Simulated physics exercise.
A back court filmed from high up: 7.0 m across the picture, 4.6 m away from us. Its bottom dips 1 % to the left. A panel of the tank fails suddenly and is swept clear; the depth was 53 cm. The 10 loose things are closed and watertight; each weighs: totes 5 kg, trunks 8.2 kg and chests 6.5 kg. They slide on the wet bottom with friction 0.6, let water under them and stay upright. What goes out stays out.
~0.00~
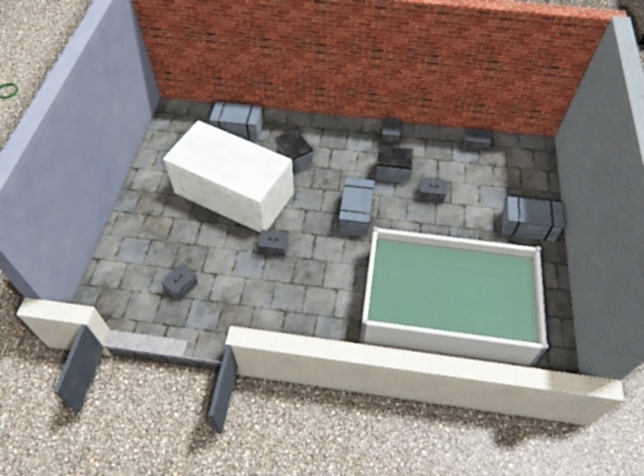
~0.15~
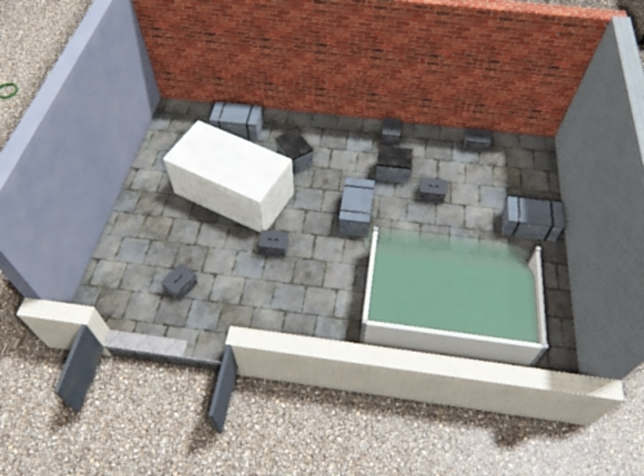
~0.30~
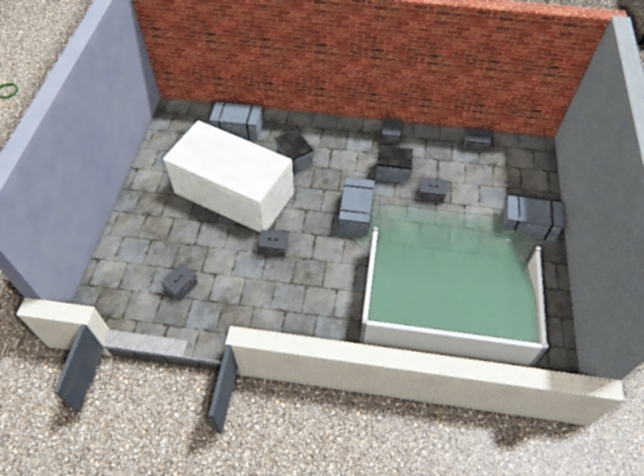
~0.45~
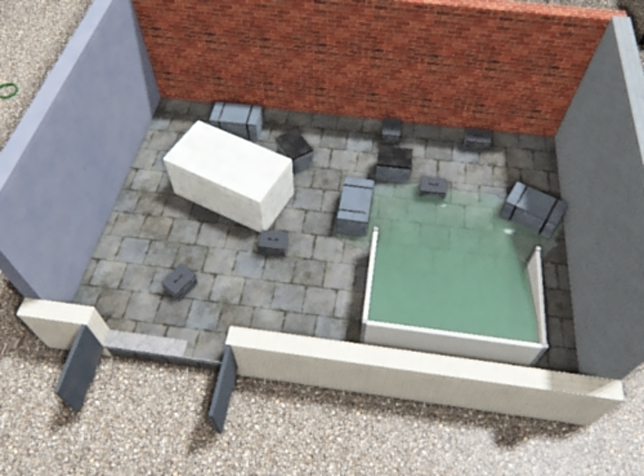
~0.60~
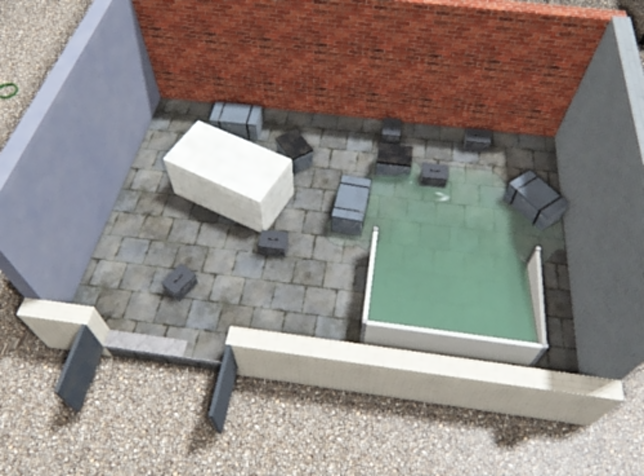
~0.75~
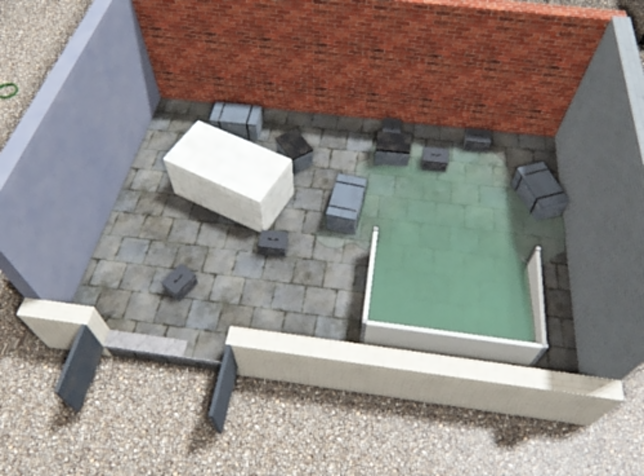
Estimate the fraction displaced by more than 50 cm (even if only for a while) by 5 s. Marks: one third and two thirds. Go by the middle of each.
It is two thirds or more.
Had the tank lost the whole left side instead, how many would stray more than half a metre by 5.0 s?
In that case 3 of them.
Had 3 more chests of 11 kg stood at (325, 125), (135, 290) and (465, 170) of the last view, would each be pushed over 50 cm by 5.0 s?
In that order: More, under, over.
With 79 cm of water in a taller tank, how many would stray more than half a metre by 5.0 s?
Then 9.
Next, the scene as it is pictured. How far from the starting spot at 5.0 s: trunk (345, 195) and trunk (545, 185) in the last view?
In that order: 80 cm, 60 cm.
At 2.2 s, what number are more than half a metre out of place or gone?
By then 4.
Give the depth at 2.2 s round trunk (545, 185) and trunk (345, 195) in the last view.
About 25 and 2 cm.
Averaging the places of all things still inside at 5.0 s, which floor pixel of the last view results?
Near (277, 183).
After 1.1 s 3 of 10 are over 50 cm from their spots; 1 afloat.
After 2.2 s 4 of 10 are over 50 cm from their spots; 5 afloat.
After 3.5 s 5 of 10 are over 50 cm from their spots; 7 afloat.
After 5.0 s 8 of 10 are over 50 cm from their spots, and 8 have been at some point; 8 afloat.
